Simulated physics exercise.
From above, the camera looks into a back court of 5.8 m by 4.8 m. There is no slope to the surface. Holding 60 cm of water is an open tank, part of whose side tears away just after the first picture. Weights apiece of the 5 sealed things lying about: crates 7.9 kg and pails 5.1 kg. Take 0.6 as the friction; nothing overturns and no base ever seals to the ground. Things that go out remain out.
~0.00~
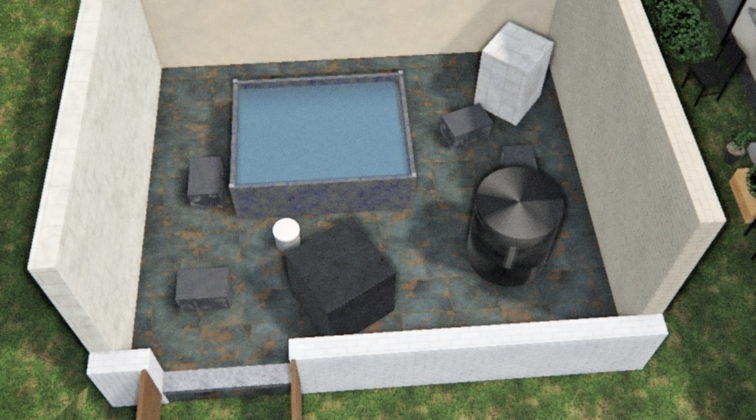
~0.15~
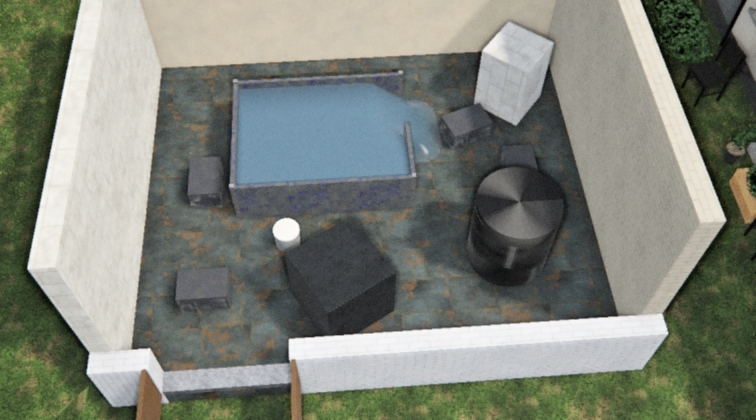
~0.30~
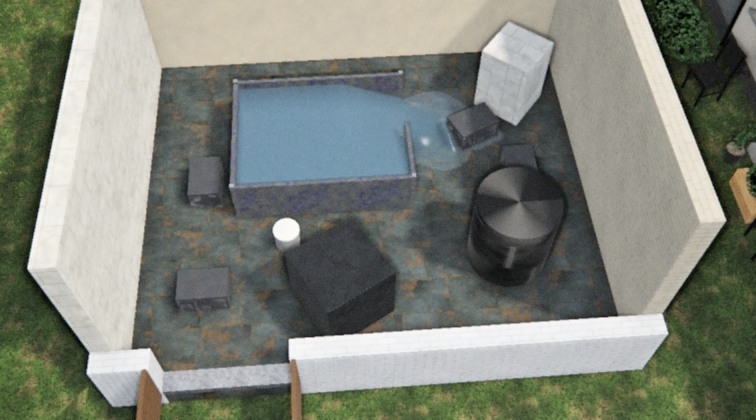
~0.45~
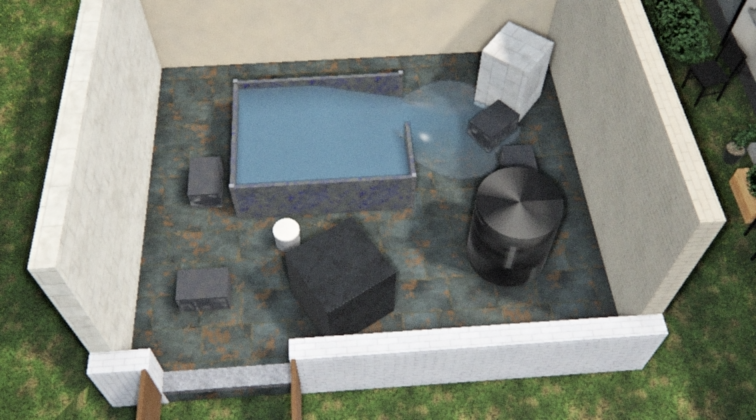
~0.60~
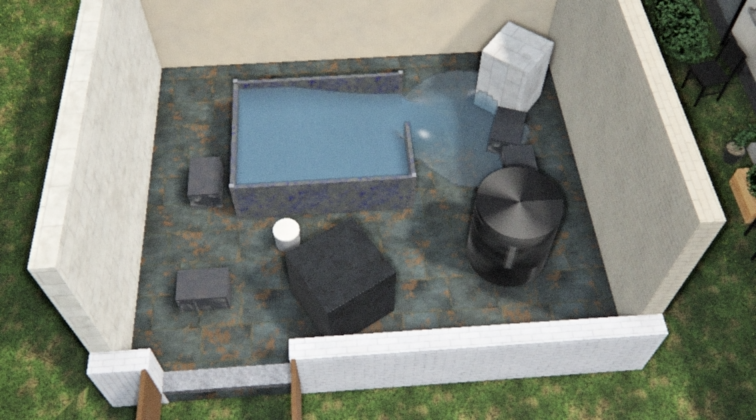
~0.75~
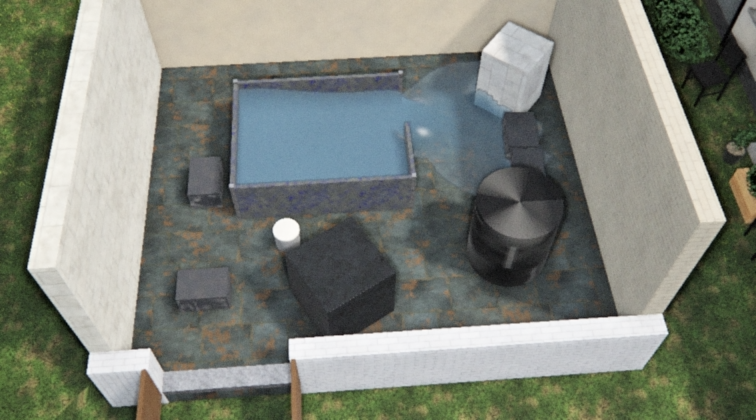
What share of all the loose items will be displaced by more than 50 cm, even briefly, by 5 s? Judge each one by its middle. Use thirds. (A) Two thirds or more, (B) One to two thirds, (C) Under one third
Option B: One to two thirds.
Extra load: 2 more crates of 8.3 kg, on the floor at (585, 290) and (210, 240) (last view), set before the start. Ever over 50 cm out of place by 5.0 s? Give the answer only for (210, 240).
Below.
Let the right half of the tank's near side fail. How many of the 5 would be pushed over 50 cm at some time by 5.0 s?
Then it comes to 3.
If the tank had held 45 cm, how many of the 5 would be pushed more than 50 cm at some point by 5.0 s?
2.
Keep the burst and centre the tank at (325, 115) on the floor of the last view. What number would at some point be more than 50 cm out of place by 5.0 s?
The count would be 2.
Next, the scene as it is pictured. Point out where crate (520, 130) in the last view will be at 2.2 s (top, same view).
Close to pixel (572, 185).
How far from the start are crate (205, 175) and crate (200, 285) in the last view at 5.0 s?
Shifts in order: 0 cm; 0 cm.
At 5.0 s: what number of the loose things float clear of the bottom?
At that instant the tally stands at 2.
After 1.1 s 2 of 5 are over 50 cm from their spots; 1 afloat.
After 2.2 s 2 of 5 are over 50 cm from their spots; 2 afloat.
After 3.5 s 2 of 5 are over 50 cm from their spots; 1 afloat.
After 5.0 s 2 of 5 are over 50 cm from their spots, and 2 have been at some point; 2 afloat.
